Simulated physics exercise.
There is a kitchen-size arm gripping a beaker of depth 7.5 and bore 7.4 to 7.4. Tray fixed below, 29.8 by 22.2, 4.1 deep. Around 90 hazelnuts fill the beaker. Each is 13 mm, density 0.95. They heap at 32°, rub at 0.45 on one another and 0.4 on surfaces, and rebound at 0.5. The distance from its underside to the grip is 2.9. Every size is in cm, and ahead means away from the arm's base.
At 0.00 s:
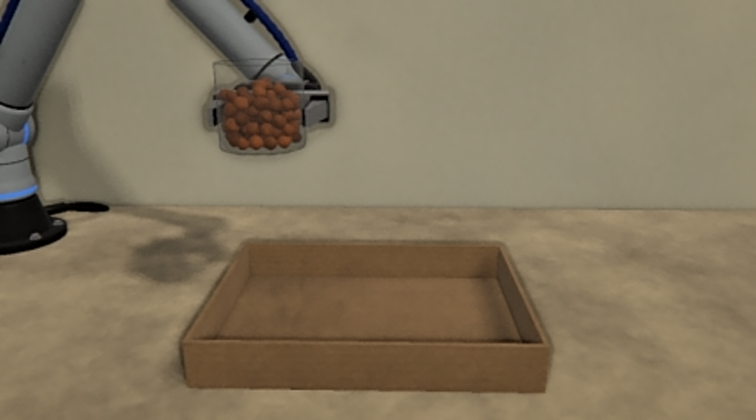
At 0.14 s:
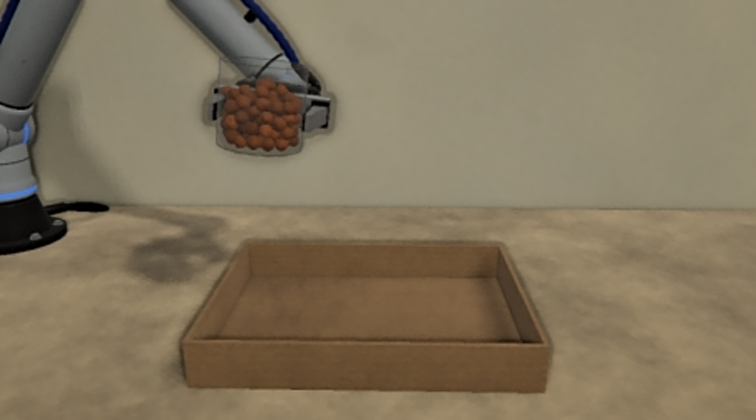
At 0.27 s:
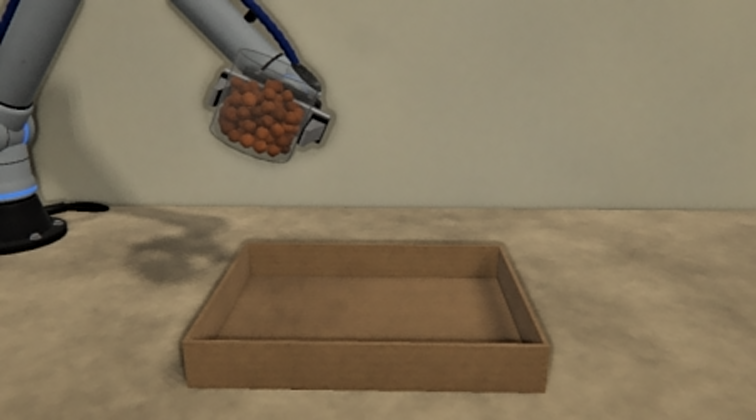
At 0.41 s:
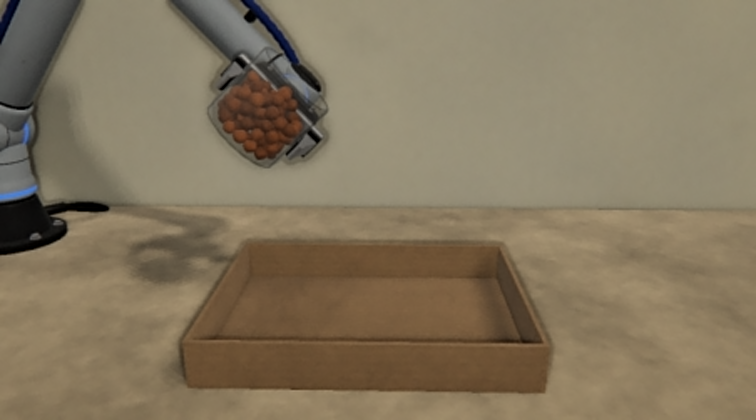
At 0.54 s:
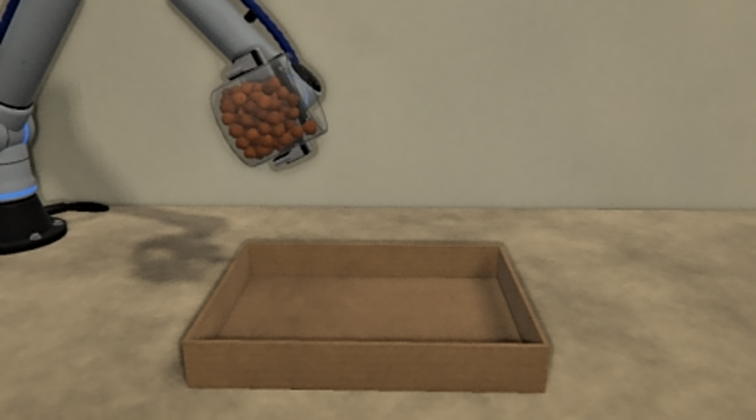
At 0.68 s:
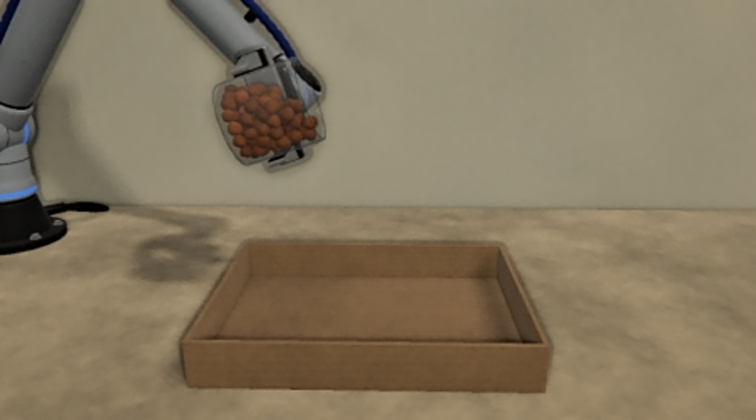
A robot arm tilts a clear beaker of brown hazelnuts steeply to the right.
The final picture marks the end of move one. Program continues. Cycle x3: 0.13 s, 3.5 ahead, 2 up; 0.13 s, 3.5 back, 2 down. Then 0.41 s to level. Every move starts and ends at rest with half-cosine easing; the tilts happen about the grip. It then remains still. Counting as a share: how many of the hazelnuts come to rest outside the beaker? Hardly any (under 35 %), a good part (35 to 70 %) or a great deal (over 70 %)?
A good part.
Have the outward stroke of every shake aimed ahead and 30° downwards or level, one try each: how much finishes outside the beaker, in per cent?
You'd get some 20 per cent with the first setting and some 45 per cent with the second.
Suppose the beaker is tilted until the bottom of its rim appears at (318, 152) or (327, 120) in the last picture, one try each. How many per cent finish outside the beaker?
Close to 90 percent for the first and close to 25 percent for the second.
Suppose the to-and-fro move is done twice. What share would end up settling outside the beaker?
In that case some 50 per cent.
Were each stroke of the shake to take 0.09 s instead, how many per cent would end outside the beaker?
In that case about 85 in a hundred.
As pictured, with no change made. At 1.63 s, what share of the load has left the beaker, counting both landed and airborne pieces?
About 60 per cent.
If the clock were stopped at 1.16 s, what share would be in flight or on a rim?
Around 10 per cent of the load.
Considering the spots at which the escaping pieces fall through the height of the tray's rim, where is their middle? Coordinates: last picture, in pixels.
Close to pixel (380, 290).
After 1.16 s, tilted 71° forward, highest piece 24 above the table; 57 in the beaker, 27 in the tray, 9 in flight or on a rim.
After 1.63 s, tilted 44° forward, highest piece 23 above the table; 56 in the tray, 37 in the beaker.
After 2.07 s, level, highest piece 22 above the table; 56 in the tray, 37 in the beaker.
After 3.12 s, level, highest piece 22 above the table; 56 in the tray, 37 in the beaker.
In the end, 56 in the tray, 37 in the beaker. That is 60 % outside the beaker.
